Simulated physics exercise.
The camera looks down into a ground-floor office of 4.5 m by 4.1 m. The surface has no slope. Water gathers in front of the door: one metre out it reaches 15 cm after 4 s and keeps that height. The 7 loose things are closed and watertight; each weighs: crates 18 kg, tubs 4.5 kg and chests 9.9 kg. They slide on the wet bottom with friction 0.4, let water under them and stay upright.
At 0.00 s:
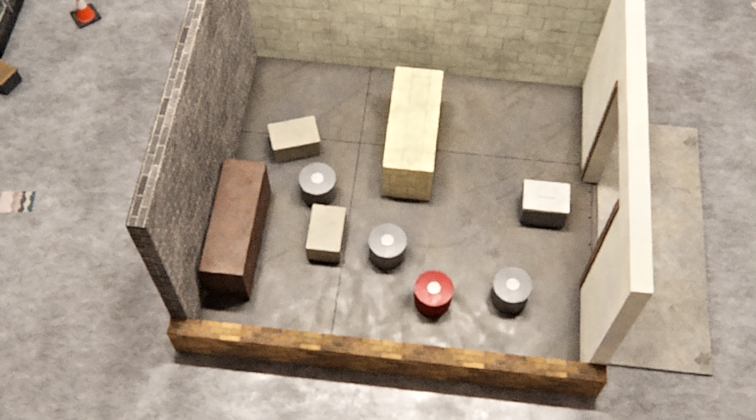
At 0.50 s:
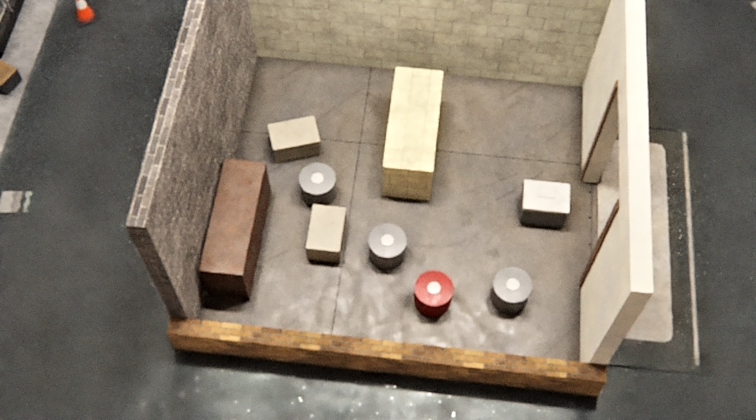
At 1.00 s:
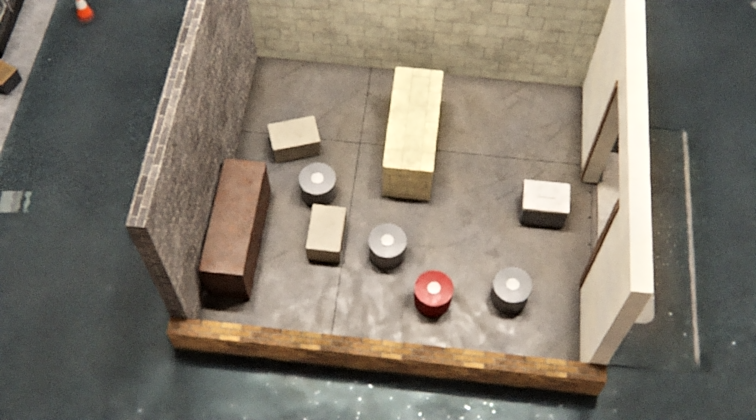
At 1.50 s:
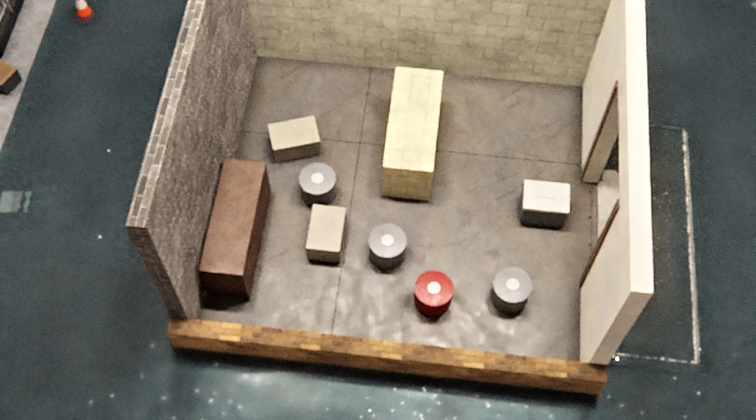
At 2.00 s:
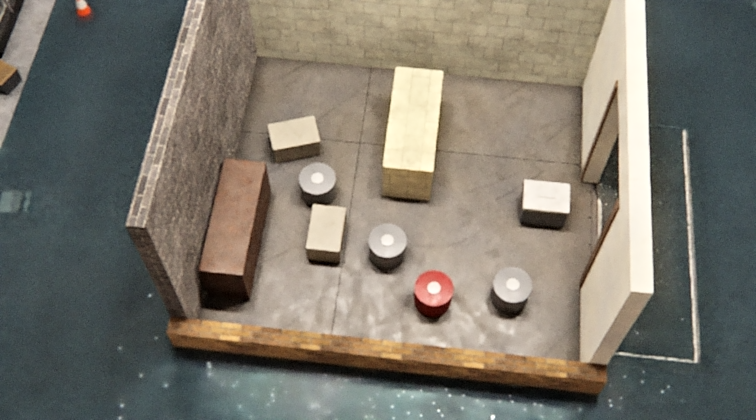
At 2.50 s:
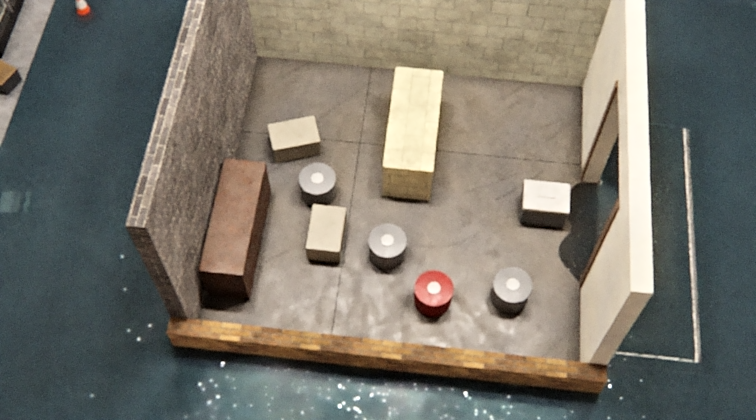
Ground-floor office seen from above, dark water spreading around the outer walls, then entering the right-hand doorway as tubs and chests stay still.
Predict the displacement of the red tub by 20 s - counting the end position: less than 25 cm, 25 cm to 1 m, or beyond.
Red tub ends far away.
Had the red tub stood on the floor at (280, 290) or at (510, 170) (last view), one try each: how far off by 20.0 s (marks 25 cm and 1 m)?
In that order: It ends far away; it moves a short way.
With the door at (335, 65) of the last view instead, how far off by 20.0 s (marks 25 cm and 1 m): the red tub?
Then the red tub travels far.
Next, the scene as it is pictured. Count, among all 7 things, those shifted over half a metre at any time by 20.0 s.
That makes 7.
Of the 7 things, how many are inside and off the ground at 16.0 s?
7 of them.
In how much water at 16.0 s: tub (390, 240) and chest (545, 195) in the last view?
About 11 and 8 cm.
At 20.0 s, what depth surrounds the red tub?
About 11 cm.
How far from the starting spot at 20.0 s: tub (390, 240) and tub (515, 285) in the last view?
In turn: 300 cm, 50 cm.
After 4.0 s the red tub is near (434, 288), 0.0 m from its start, aground; 0 afloat.
After 9.0 s the red tub is near (262, 296), 2.0 m from its start, afloat; 3 afloat.
After 16.0 s the red tub is near (375, 101), 2.7 m from its start, afloat; 7 afloat.
After 20.0 s the red tub is near (359, 177), 1.7 m from its start, afloat; 7 afloat.
